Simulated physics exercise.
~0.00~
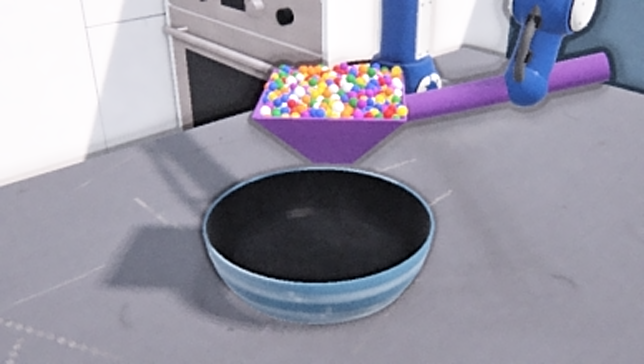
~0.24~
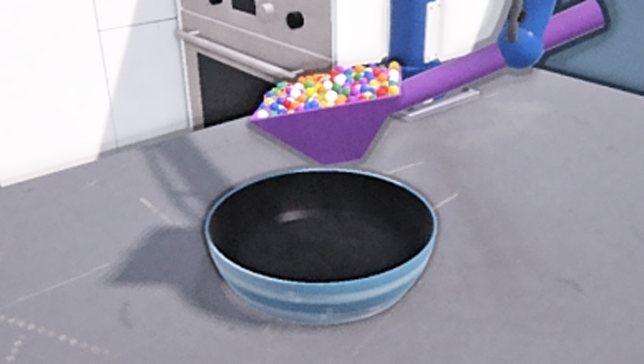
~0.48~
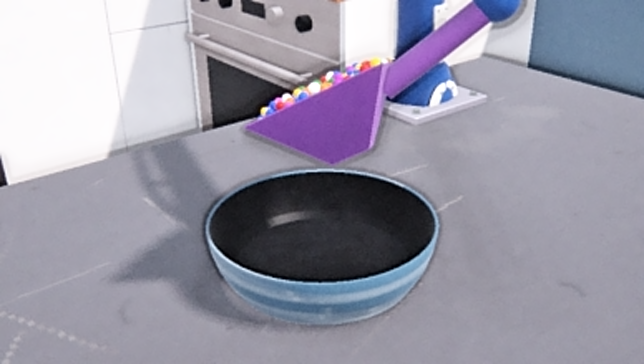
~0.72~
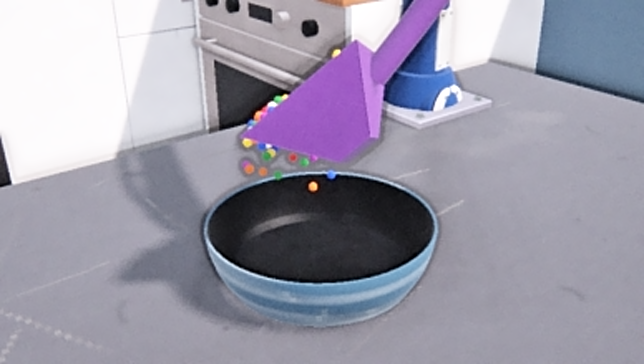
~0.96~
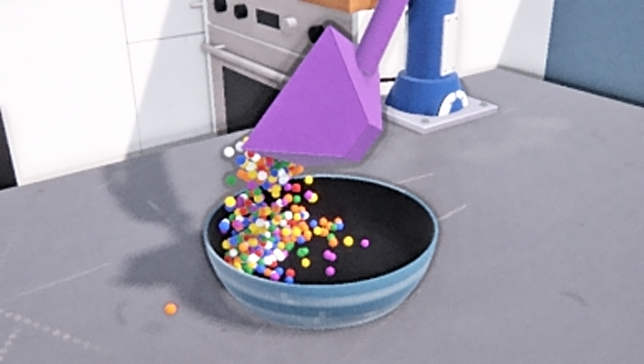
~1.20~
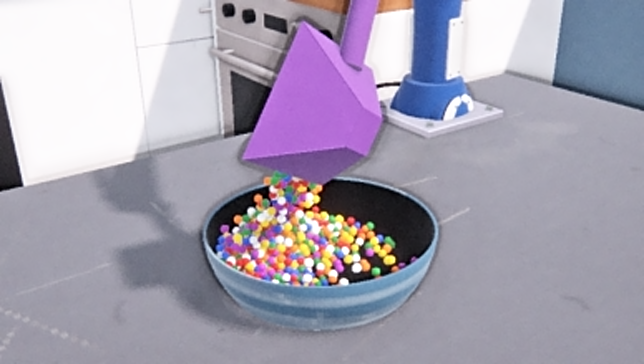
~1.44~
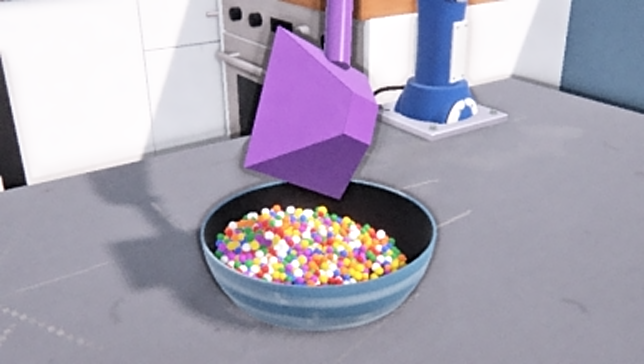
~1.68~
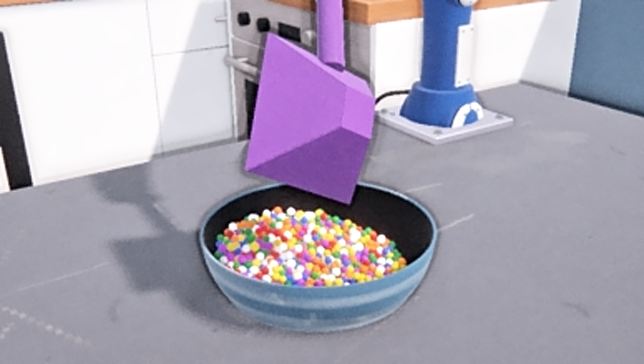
A blue robot arm holds a purple scoop heaped with small multicoloured beads above a grey kitchen counter, seen from slightly above, with white cabinets and an oven behind. Below the scoop sits a round pan, black inside with a blue striped outside. As the view drifts slightly sideways, the scoop tips steadily to the left, and the first beads drop from its lip. They then pour in a thick stream into the pan's left side, while an orange one lands on the counter. The beads spread across the pan, and the emptied scoop ends steeply tipped above them.
